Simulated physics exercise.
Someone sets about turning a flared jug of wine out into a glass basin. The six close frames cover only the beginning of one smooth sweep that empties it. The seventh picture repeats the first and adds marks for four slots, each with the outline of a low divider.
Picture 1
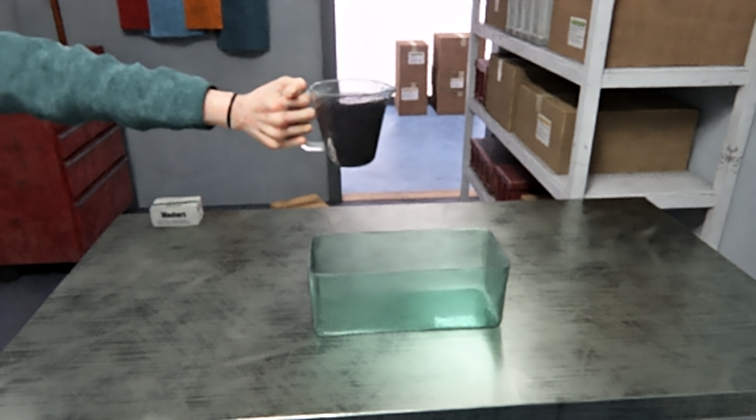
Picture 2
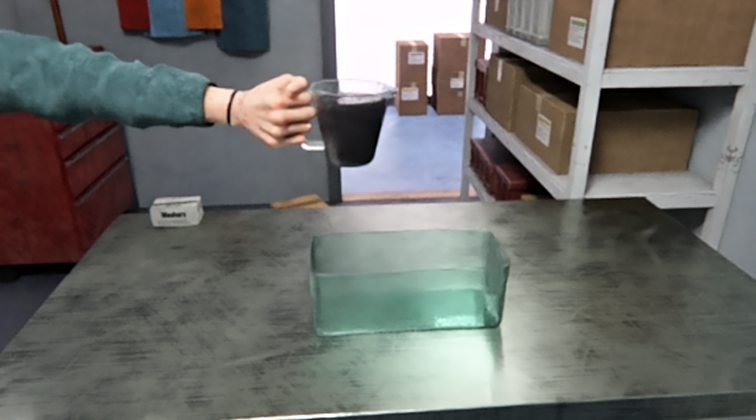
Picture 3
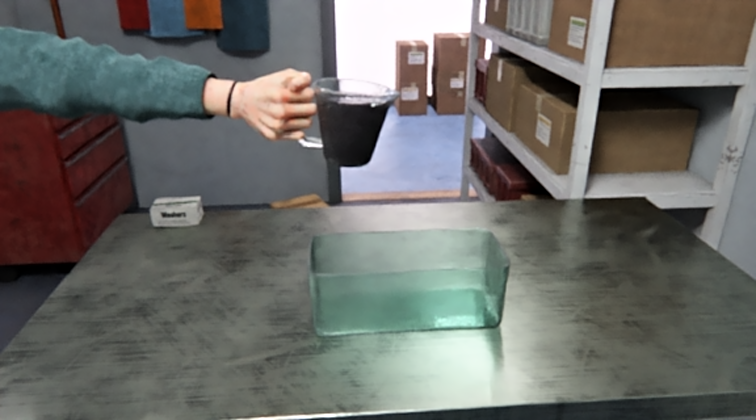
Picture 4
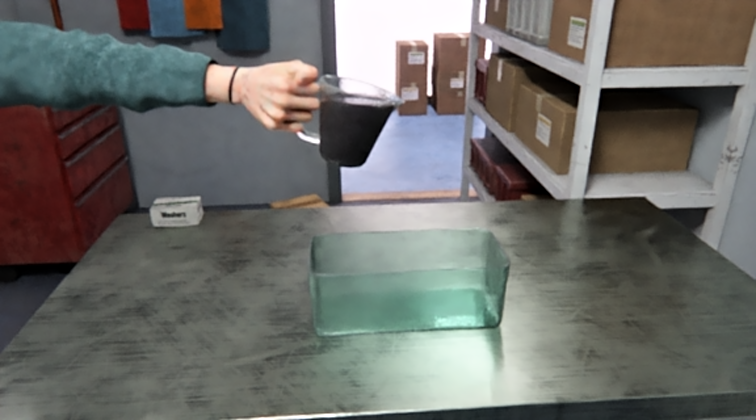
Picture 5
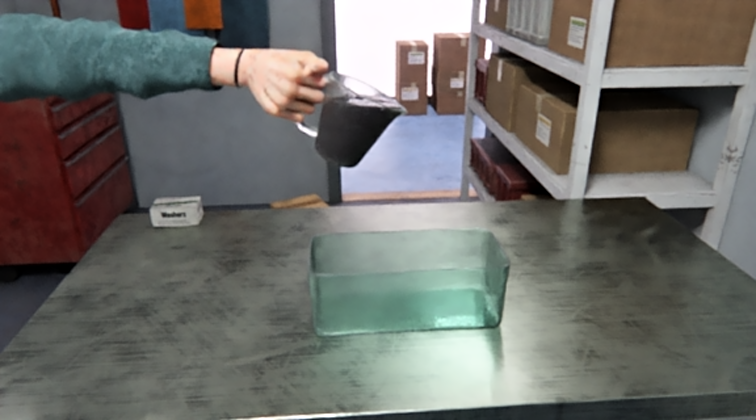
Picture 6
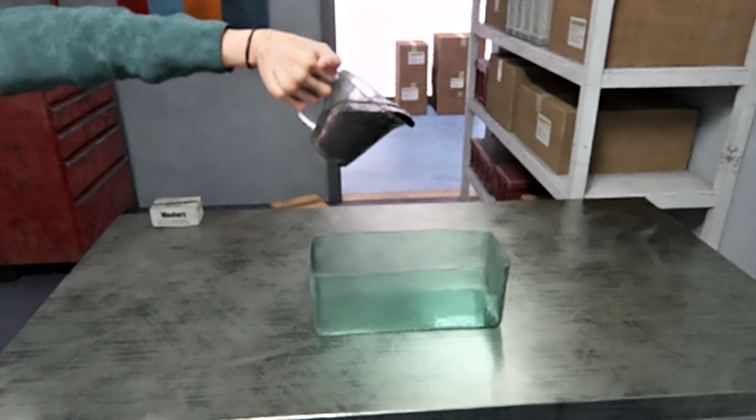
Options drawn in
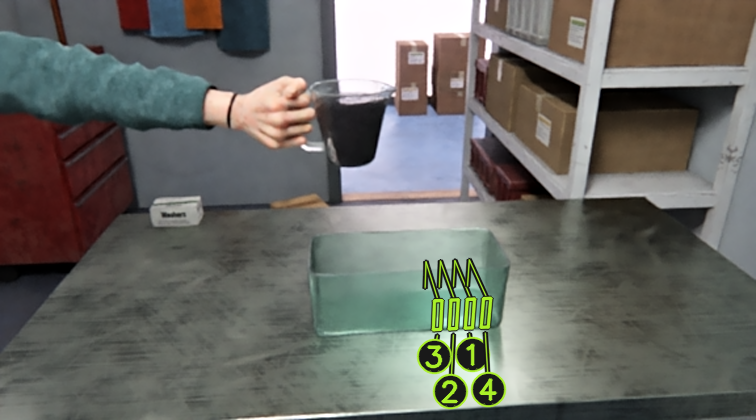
A hand in a teal sleeve with a black wristband, reaching in from the left, holds a clear flared jug of dark wine upright, then tilts it steadily rightward until wine reaches over the lip. Below sits an empty greenish glass basin on a scuffed metal table, a small white box to its left. The unmoving camera looks slightly down across a storeroom with red drawers left and cardboard boxes on white shelves right.
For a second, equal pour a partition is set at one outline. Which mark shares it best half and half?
3.
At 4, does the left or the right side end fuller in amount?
The left one.
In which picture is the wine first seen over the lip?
Picture 6.
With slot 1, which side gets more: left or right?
The left one.
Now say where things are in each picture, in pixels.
Upright, lip at (395, 88); basin from (314, 333) to (501, 324); nothing has left yet, in the first picture.
Upright, lip at (396, 90); nothing has left yet, in the second picture.
Tipped about 7°, lip at (399, 94); nothing has left yet, in the third picture.
Tipped about 15°, lip at (403, 101); nothing has left yet, in the fourth picture.
Tipped about 26°, lip at (406, 111); nothing has left yet, in the fifth picture.
Tipped about 39°, lip at (407, 123); wine is over the lip, down to (407, 123), in the sixth picture.
In lime, 1 at (469, 333); 2 at (453, 334); 3 at (437, 335); 4 at (485, 332).
Choosing 1, about 88 % ends left of the wall and 5 % right of it; 7 % is lost outside.
Choosing 2, about 72 % ends left of the wall and 22 % right of it; 6 % is lost outside.
Choosing 3, about 47 % ends left of the wall and 50 % right of it; 3 % is lost outside.
Choosing 4, about 93 % ends left of the wall and 4 % right of it; 3 % is lost outside.
